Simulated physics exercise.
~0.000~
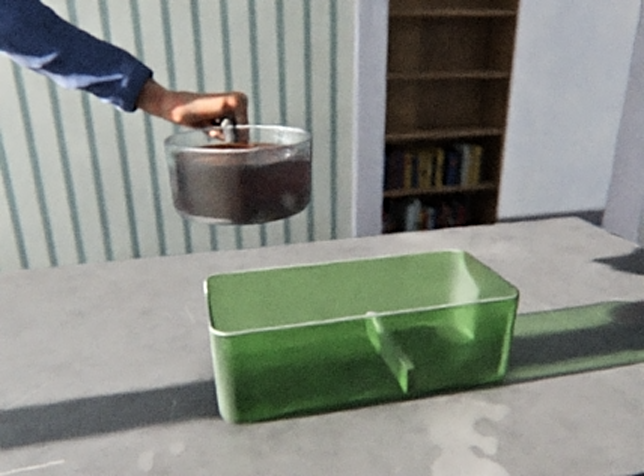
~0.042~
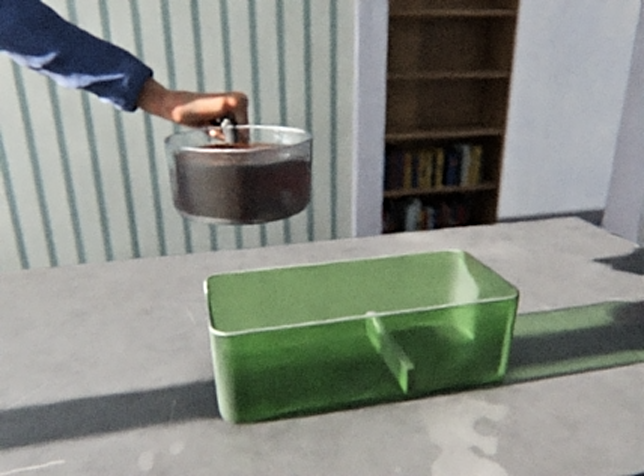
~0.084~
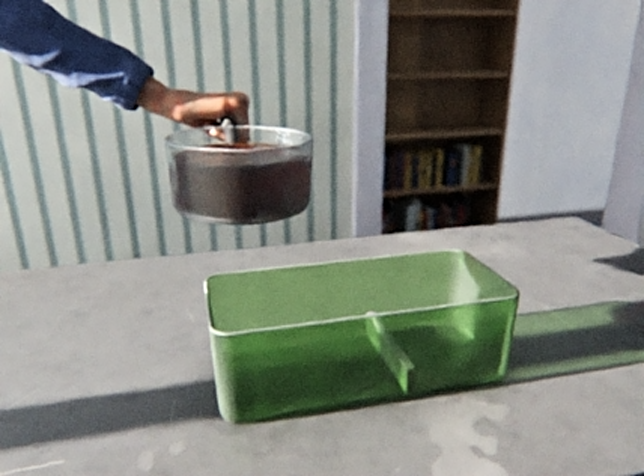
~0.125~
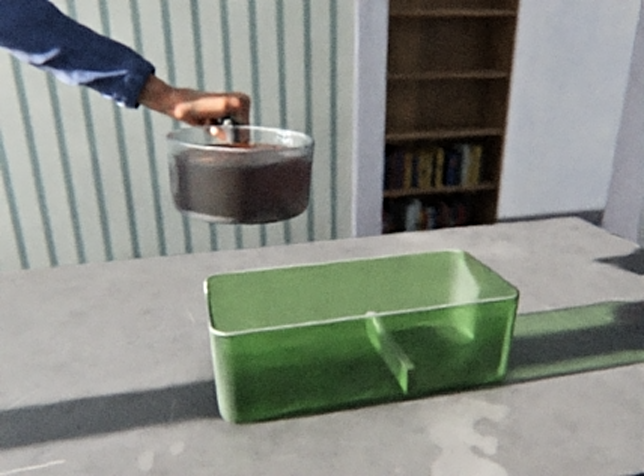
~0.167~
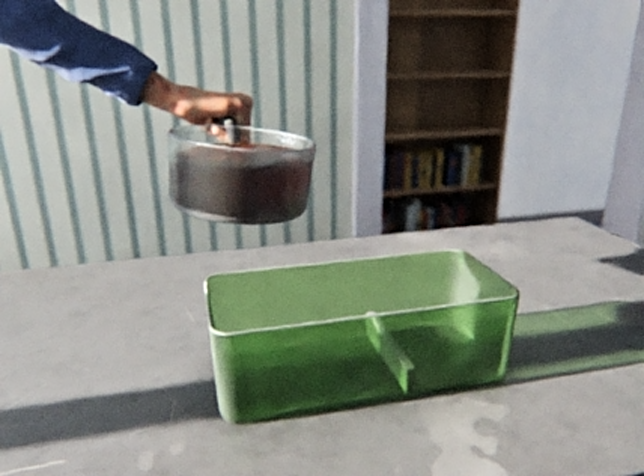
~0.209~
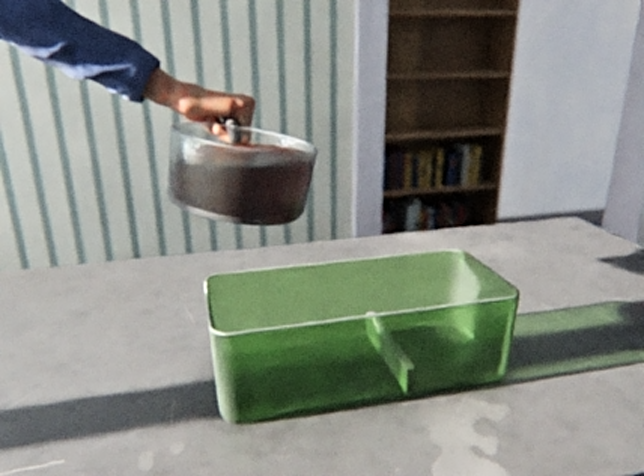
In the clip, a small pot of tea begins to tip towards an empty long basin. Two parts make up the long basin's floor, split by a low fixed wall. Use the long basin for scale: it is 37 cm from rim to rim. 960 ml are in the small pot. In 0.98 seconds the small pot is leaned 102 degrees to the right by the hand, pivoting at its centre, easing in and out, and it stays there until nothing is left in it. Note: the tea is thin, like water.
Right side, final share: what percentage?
17 per cent.
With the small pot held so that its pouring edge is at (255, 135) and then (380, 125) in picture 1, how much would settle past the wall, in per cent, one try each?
Roughly 15 per cent the first time and 75 per cent the second.
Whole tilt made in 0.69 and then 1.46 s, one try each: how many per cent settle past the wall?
15 then 20 %.
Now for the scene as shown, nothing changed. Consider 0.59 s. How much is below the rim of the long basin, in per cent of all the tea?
Close to 8 in a hundred.
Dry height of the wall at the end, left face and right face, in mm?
Roughly 10 mm on the left side and roughly 26 mm on the right.
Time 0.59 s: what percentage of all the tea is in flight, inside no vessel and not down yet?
Near 32 in a hundred.
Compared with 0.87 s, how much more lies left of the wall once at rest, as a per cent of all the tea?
Roughly 16 per cent.
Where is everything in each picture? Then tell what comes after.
In the first picture, tilt 0°; pouring edge (309, 136); surface from (170, 158) to (306, 151); the long basin's rim runs from (208, 304) to (490, 271); the wall's top is at (389, 338).
In the second picture, tilt 0°; pouring edge (309, 136); surface from (169, 158) to (306, 151).
In the third picture, tilt 2°; pouring edge (310, 138); surface from (170, 157) to (306, 151).
In the fourth picture, tilt 4°; pouring edge (311, 141); surface from (172, 157) to (307, 152).
In the fifth picture, tilt 7°; pouring edge (312, 144); surface from (171, 157) to (308, 152).
In the sixth picture, tilt 11°; pouring edge (314, 149); surface from (172, 157) to (309, 152).
By 0.59 s the tilt is 67° and 60 per cent is still to pour, 8 is left of the wall and 0 right of it.
By 0.87 s the tilt is 99° and 12 per cent is still to pour, 65 is left of the wall and 12 right of it.
By 1.16 s the tilt is 102° and 1 per cent is still to pour, 79 is left of the wall and 16 right of it.
By 1.48 s the tilt is 102° and 0 per cent is still to pour, 81 is left of the wall and 17 right of it.
At rest 81 per cent lies left of the wall, 17 right of it and 2 outside.
